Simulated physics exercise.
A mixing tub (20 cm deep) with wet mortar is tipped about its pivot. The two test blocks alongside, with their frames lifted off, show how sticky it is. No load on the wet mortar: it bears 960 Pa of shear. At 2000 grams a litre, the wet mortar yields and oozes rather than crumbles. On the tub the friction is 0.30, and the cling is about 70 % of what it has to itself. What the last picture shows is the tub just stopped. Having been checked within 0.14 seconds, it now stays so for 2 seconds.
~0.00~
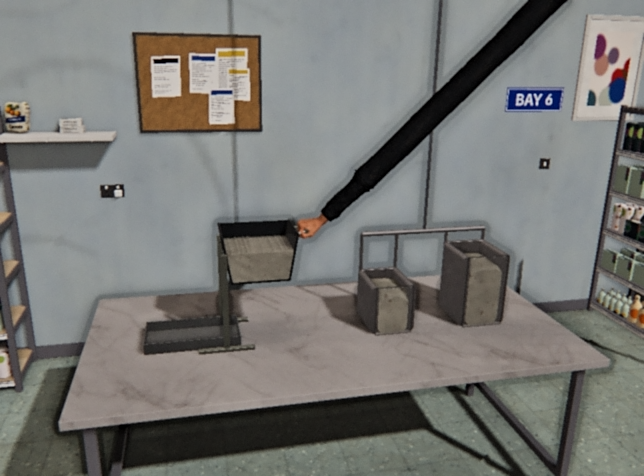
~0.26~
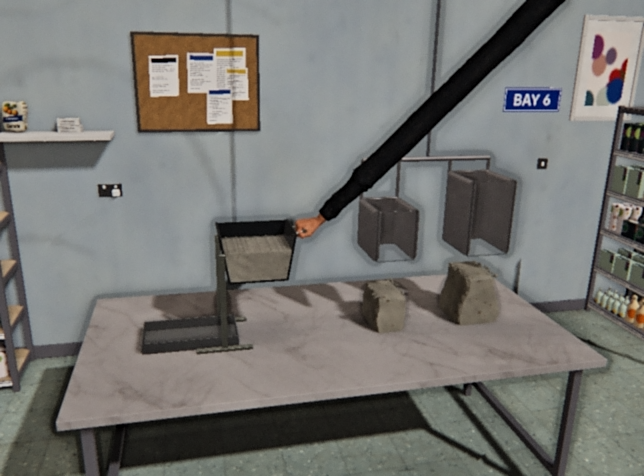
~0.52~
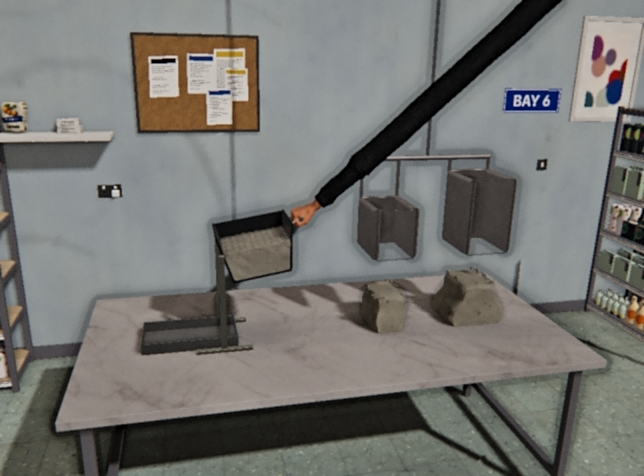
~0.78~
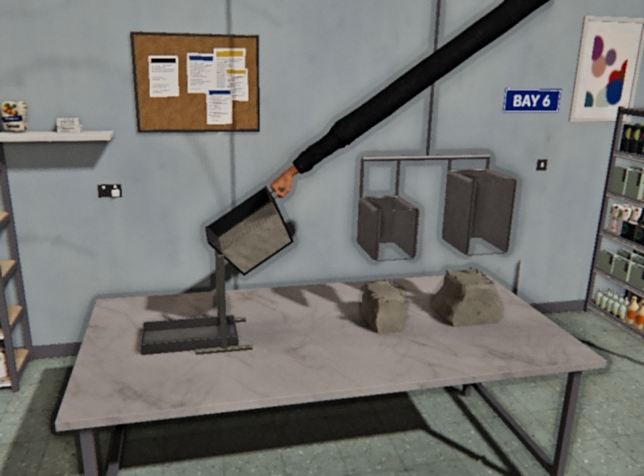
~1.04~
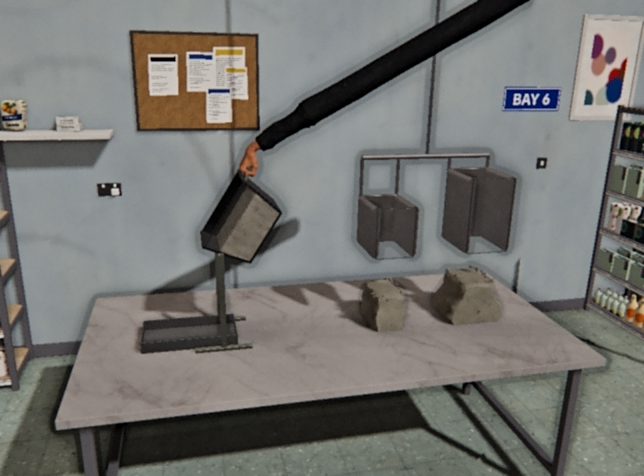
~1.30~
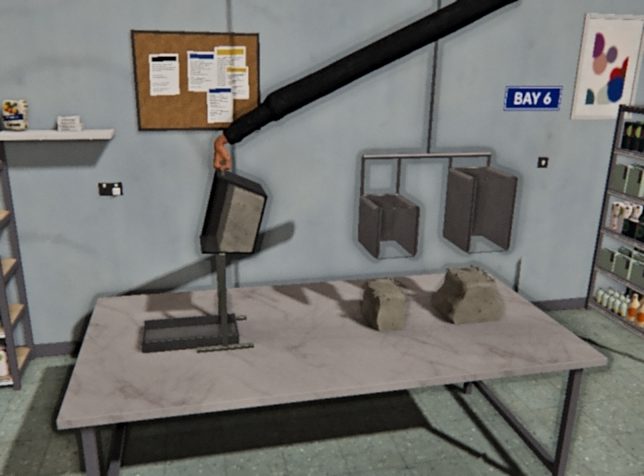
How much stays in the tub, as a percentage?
100 %.
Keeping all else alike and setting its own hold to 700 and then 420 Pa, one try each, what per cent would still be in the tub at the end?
Respectively, close to 100 % and close to 65 %.
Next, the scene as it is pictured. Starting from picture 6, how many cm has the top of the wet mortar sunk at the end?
Roughly 0 cm.
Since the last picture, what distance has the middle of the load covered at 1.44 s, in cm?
Some 0 cm.
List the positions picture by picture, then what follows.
Handle-side rim at (297, 234), tilt 0 degrees; top of the wet mortar at (253, 252); blocks stand 19 cm, 29 cm (left to right), in the first picture.
Handle-side rim at (295, 234), tilt 0 degrees; top of the wet mortar at (251, 252); blocks stand 18 cm, 24 cm (left to right), in the second picture.
Handle-side rim at (291, 224), tilt 9 degrees; top of the wet mortar at (287, 241); blocks stand 18 cm, 21 cm (left to right), in the third picture.
Handle-side rim at (272, 199), tilt 33 degrees; top of the wet mortar at (277, 216); blocks stand 18 cm, 21 cm (left to right), in the fourth picture.
Handle-side rim at (242, 182), tilt 58 degrees; top of the wet mortar at (257, 195); blocks stand 18 cm, 21 cm (left to right), in the fifth picture.
Handle-side rim at (219, 179), tilt 76 degrees; top of the wet mortar at (234, 189); blocks stand 18 cm, 21 cm (left to right), in the sixth picture.
After 1.44 s, the tub is at 76 degrees and holds 100 %.
After 1.61 s, the tub is at 76 degrees and holds 100 %.
After 1.78 s, the tub is at 76 degrees and holds 100 %.
After 1.95 s, the tub is at 76 degrees and holds 100 %.
After 3.30 s, at the end, the tub is at 76 degrees and holds 100 %.
